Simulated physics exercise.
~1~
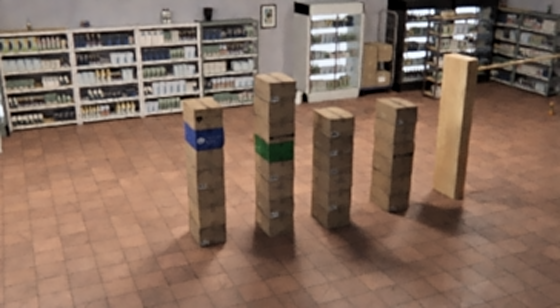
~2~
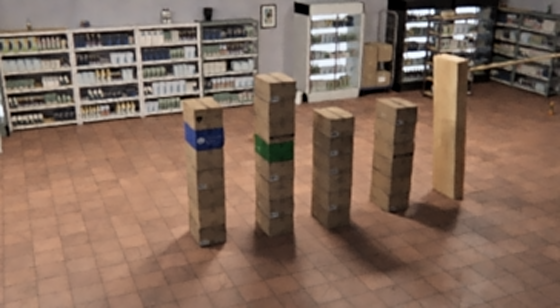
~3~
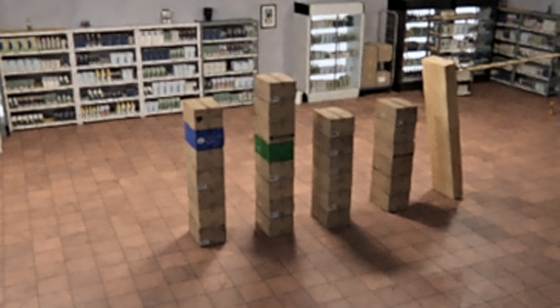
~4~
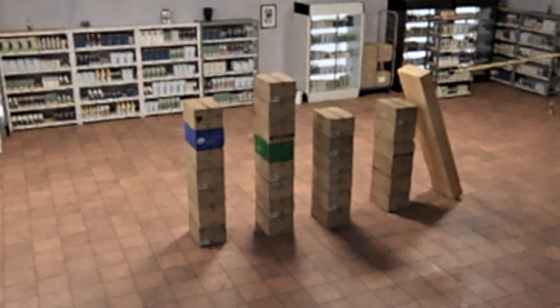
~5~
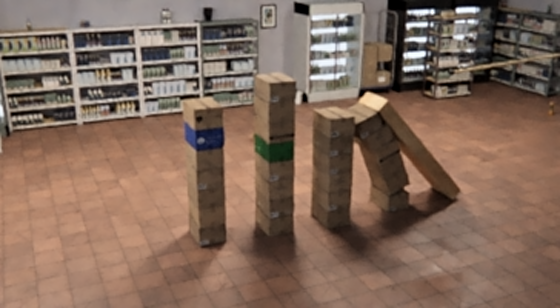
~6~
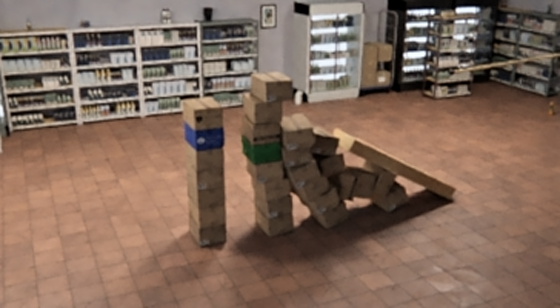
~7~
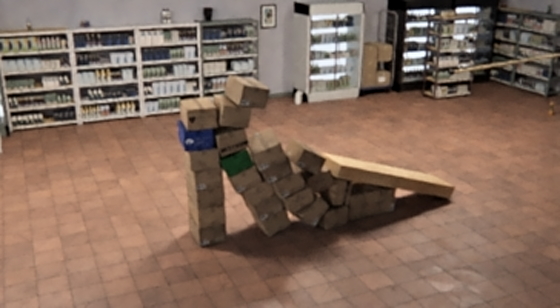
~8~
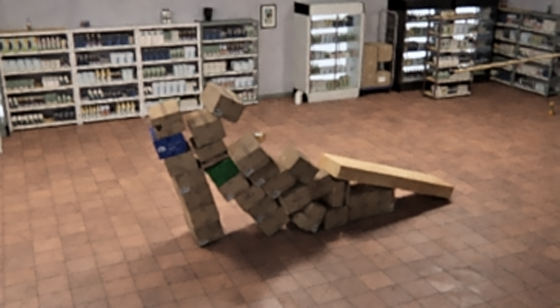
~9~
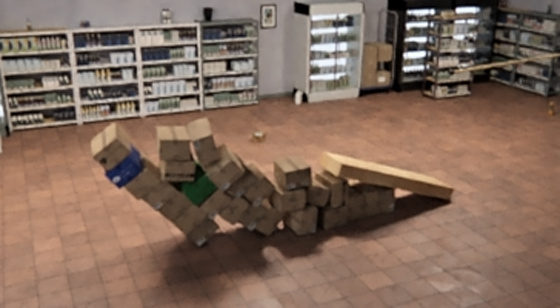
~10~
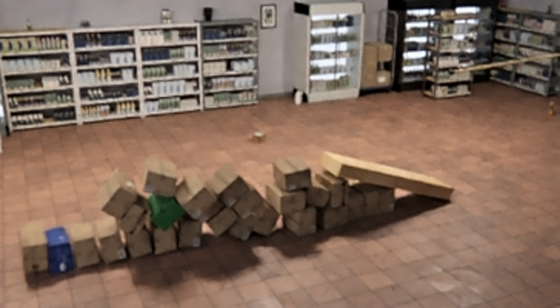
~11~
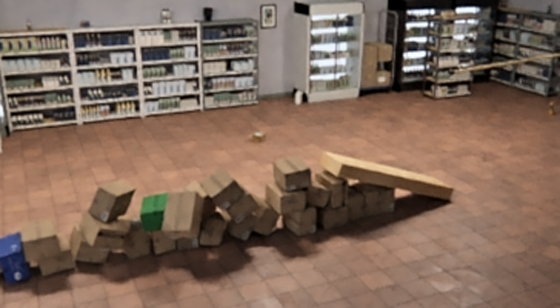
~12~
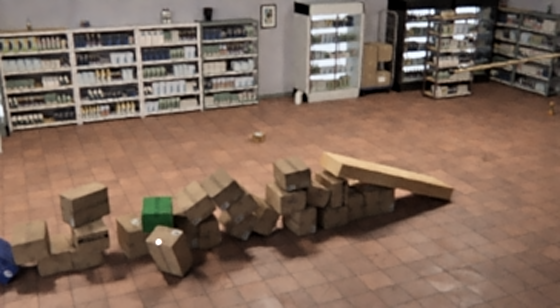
Wooden board tipping left into a row of stacked cartons, toppling each column in turn and leaving a jumbled heap across tiles.
